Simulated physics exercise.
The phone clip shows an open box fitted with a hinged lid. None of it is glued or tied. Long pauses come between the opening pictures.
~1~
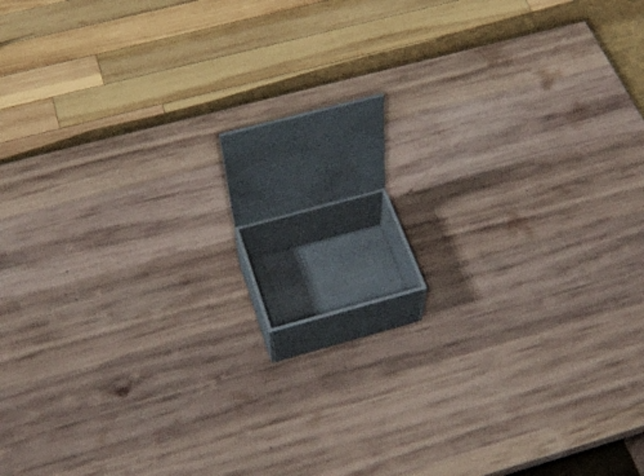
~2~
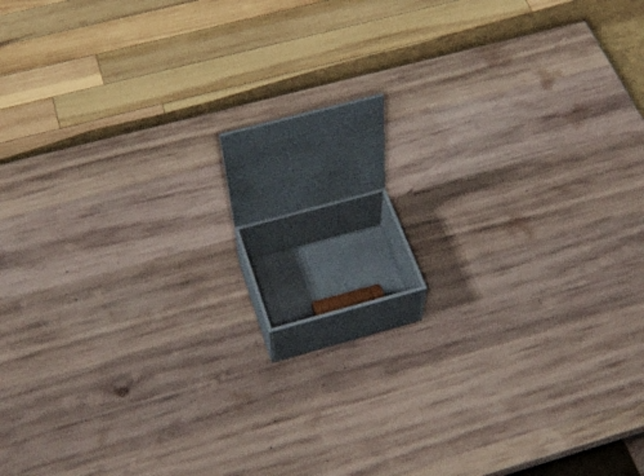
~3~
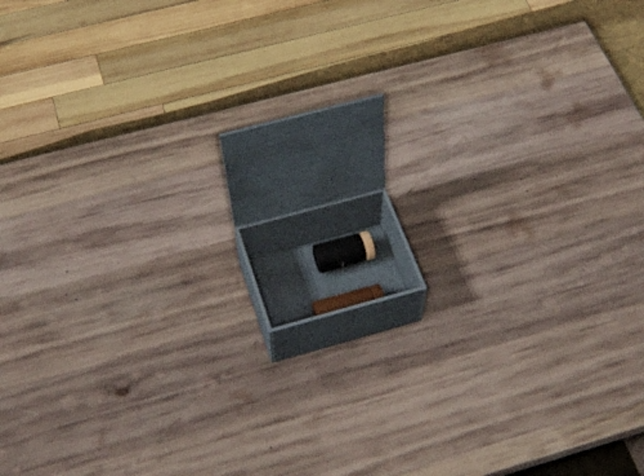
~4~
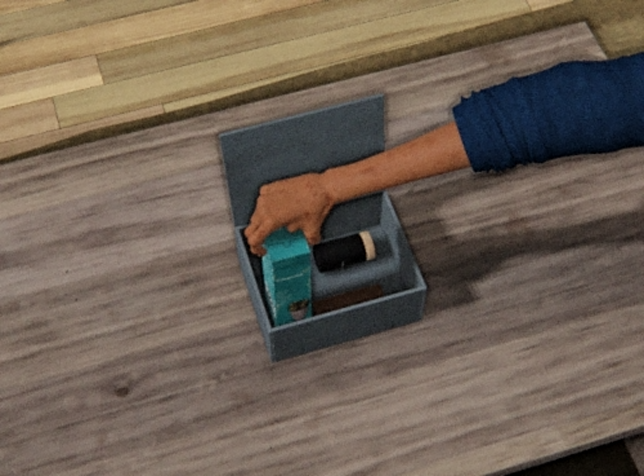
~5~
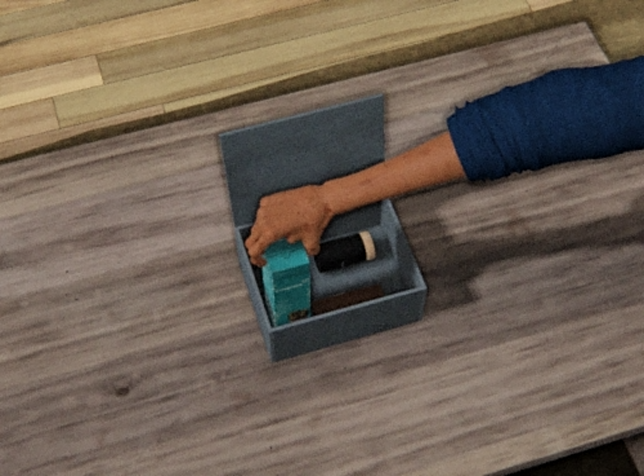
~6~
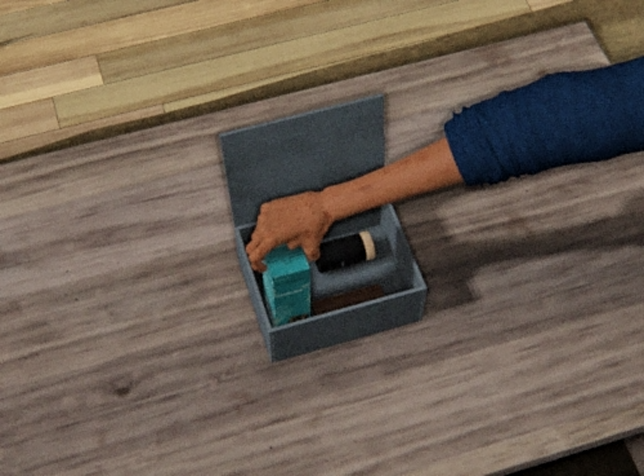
The footage shows an open, empty gray box with a hinged lid, then a brown item and a black shaker inside it, before a blue-sleeved arm reaches in from the right and lowers a turquoise carton slightly at the left side.
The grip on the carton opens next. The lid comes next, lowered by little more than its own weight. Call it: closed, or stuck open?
Stuck open.
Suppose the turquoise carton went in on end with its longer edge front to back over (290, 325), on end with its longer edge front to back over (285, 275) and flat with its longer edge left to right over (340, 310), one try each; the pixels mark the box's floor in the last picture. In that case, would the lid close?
The lid is kept from lowering the first try, is kept from lowering the second try and lowers completely the third try.
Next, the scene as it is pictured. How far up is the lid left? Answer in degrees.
Lid angle from rim - close to 50°.
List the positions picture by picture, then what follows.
The last thing is not in view yet, in the first frame.
The last thing is not in view yet, in the second frame.
The last thing is not in view yet; black shaker (344, 252), in the third frame.
Still above its spot; turquoise carton (286, 275); black shaker (344, 252), in the fourth frame.
Still above its spot; turquoise carton (286, 285); black shaker (344, 252), in the fifth frame.
Put in, still held; turquoise carton (286, 290); black shaker (344, 252), in the sixth frame.
Then, 1.20 s after the last picture, lid starting down.
Then, 1.70 s after the last picture, lid 53° above the rim.
Then, 3.90 s after the last picture, lid 50° above the rim.
At rest, lid 51° above the rim; all 3 in place. Seen from the same camera at the end, turquoise carton near (286, 287).
